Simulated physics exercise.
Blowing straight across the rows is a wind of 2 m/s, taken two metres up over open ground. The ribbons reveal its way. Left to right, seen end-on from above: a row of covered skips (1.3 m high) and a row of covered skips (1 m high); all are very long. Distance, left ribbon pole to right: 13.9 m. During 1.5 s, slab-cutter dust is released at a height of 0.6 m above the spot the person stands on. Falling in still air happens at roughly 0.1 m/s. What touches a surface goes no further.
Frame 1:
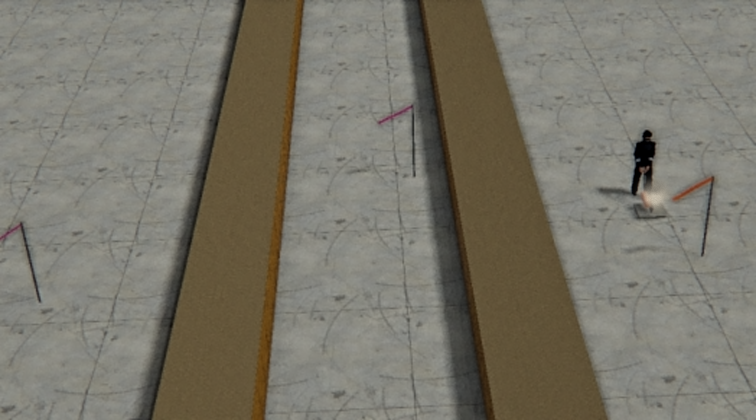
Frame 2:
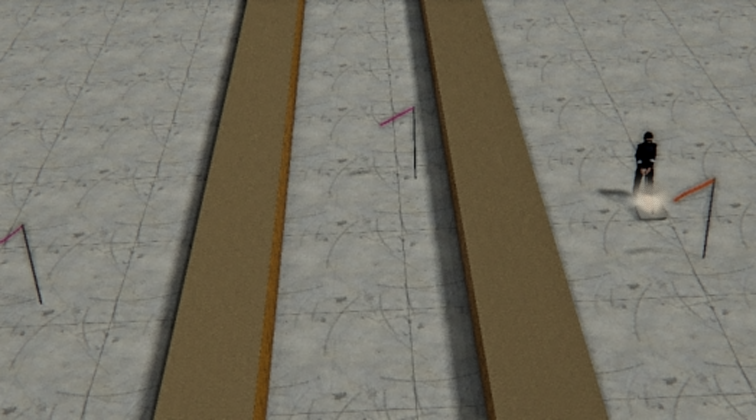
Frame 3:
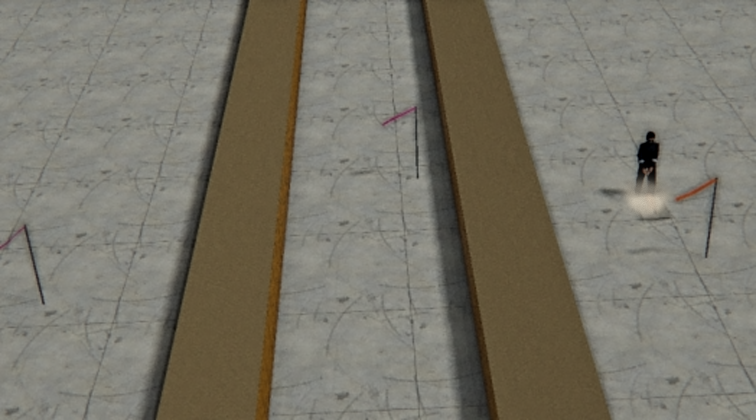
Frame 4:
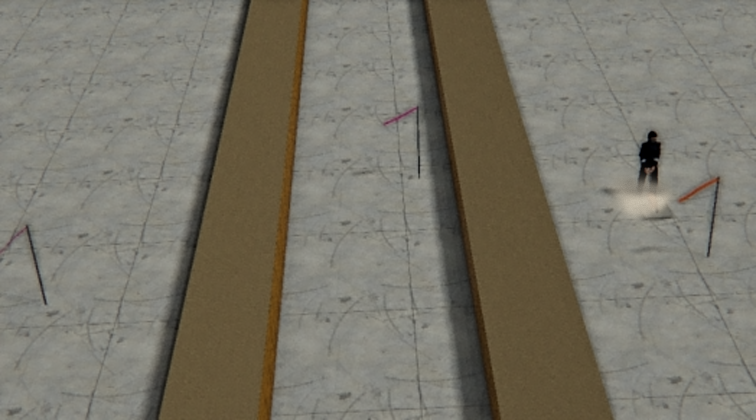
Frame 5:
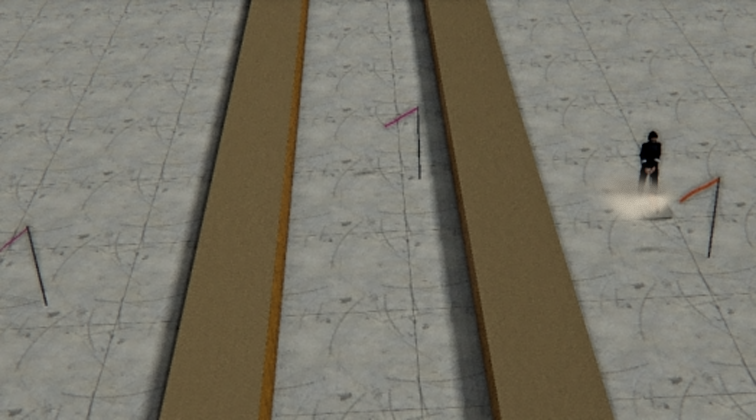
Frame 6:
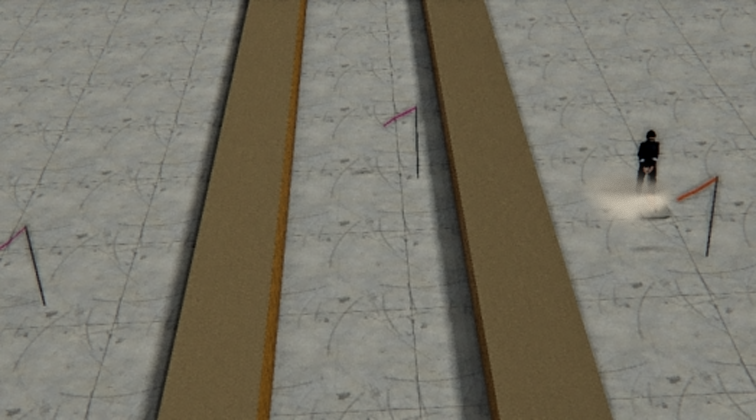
In this clip, a dark-clothed person stands still on pale paving right of two long brown raised strips, while a small puff of pale dust near the feet spreads gradually leftward and three ribbons on poles point left, barely moving.
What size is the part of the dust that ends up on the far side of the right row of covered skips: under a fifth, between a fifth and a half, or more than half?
Above half.
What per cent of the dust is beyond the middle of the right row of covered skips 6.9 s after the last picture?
Roughly 60 per cent.
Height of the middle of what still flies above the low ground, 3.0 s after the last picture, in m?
The middle sits around 1.2 m above the low ground.
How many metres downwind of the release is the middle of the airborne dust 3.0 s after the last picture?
Roughly 3.0 metres.
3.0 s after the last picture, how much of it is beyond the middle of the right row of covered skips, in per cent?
It comes to around 40 %.
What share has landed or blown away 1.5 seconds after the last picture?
Share: Near 3 percent.
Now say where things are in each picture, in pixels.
In the first frame, the dust in the air spans x = 645 to 660 around y = 195 and it comes from (651, 206).
In the second frame, the right ribbon ends at (674, 201), leaning 60 degrees to the left and the dust in the air spans x = 640 to 660 around y = 195.
In the third frame, the inner ribbon ends at (382, 125), leaning 65 degrees to the left, the dust in the air spans x = 630 to 660 around y = 195 and the top of the right row of covered skips crosses (500, 188).
In the fourth frame, the dust in the air spans x = 620 to 660 around y = 195.
In the fifth frame, the right ribbon ends at (680, 202), leaning 55 degrees to the left and the dust in the air spans x = 610 to 660 around y = 195.
In the sixth frame, the inner ribbon ends at (384, 126), leaning 60 degrees to the left, the dust in the air spans x = 600 to 660 around y = 195 and the top of the left row of covered skips crosses (244, 189).
Then, 1.5 s after the last picture, 97 % is in the air or yet to come; 2 % is beyond the right row of covered skips; the middle of what still flies is 0.7 m above the low ground, near (587, 195).
Then, 3.0 s after the last picture, 85 % is in the air or yet to come; 38 % is beyond the right row of covered skips; the middle of what still flies is 1.3 m above the low ground, near (518, 175).
Then, 6.9 s after the last picture, 60 % is in the air or yet to come; 62 % is beyond the right row of covered skips; the middle of what still flies is 1.7 m above the low ground, near (216, 178).
Then, 19.0 s after the last picture, 30 % is in the air or yet to come; 64 % is beyond the right row of covered skips.
Then, 44.0 s after the last picture, 0 % is in the air or yet to come; 64 % is beyond the right row of covered skips.
